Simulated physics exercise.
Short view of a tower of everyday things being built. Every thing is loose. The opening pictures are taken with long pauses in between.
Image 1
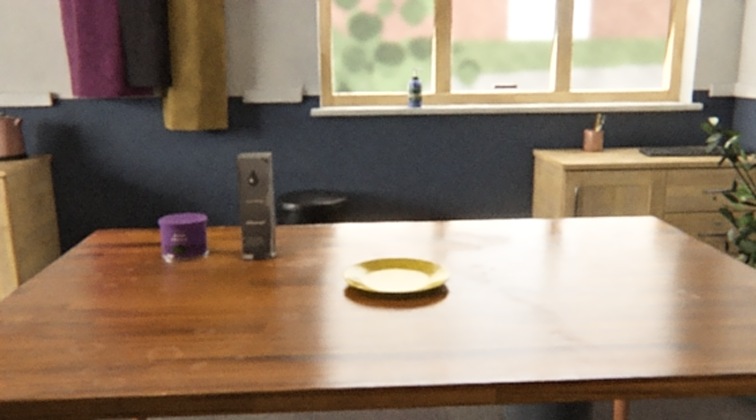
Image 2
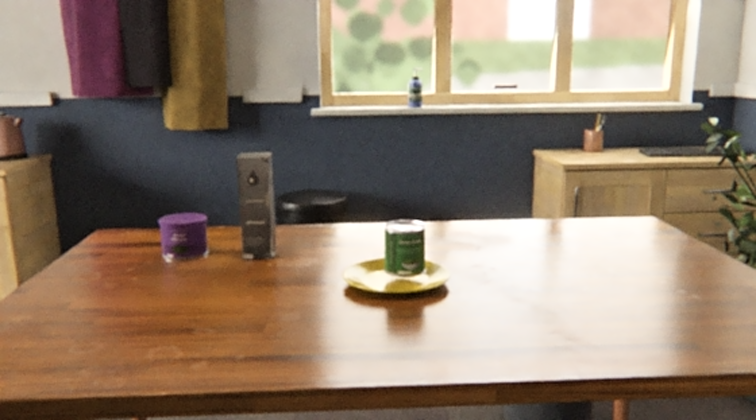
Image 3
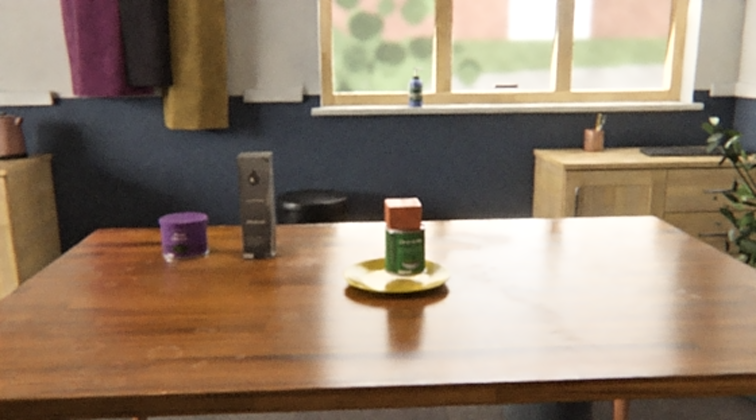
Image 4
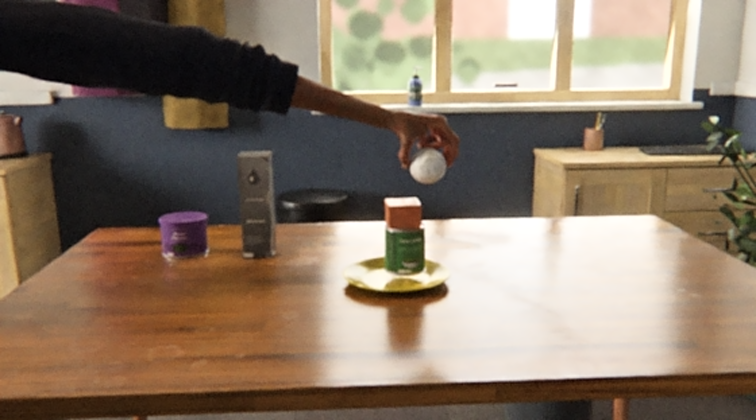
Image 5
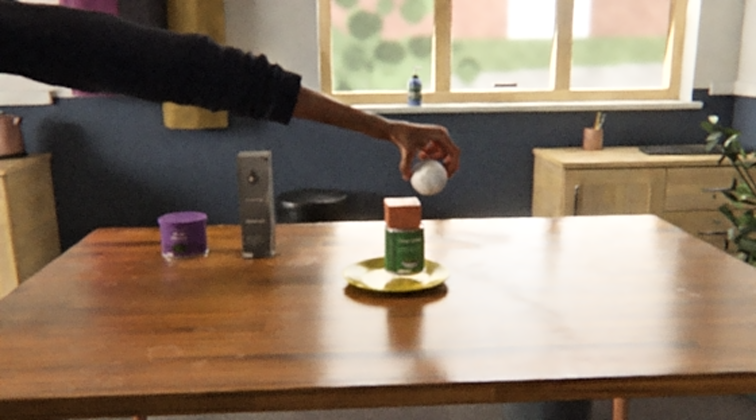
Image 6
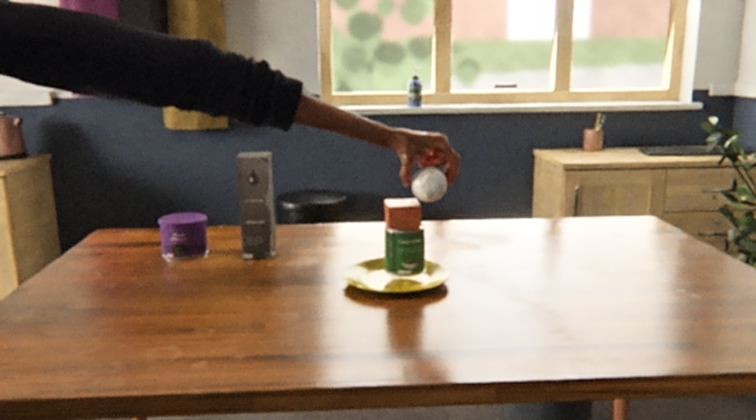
At the start, a yellow plate sits on a wooden table beside a purple tub and a grey carton. A green pot appears on the plate, then a reddish-brown block on top of it. A hand reaches in from the left and lowers a white onion slightly above the stack.
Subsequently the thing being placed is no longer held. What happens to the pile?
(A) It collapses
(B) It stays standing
Answer: A.
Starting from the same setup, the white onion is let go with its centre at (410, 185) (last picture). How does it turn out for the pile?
The pile then stays upright.
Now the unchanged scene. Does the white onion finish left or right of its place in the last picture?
Rightwards.
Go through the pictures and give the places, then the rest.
In the first picture, the last thing is not in view yet; yellow plate (396, 278).
In the second picture, the last thing is not in view yet.
In the third picture, the last thing is not in view yet; purple tub (185, 236).
In the fourth picture, coming down; white onion (428, 166); green pot (405, 247).
In the fifth picture, coming down; white onion (429, 177); grey carton (257, 204).
In the sixth picture, in place under the hand; white onion (429, 184); yellow plate (396, 277).
Then, 0.30 s past the last view, white onion now fallen.
Then, 0.50 s past the last view, things are still on the move.
Then, 2.00 s past the last view, nothing new.
Finally, fallen, white onion; the other 5 still in place. Final places as the last picture's camera would see them, white onion near (474, 261). The pile gives way.
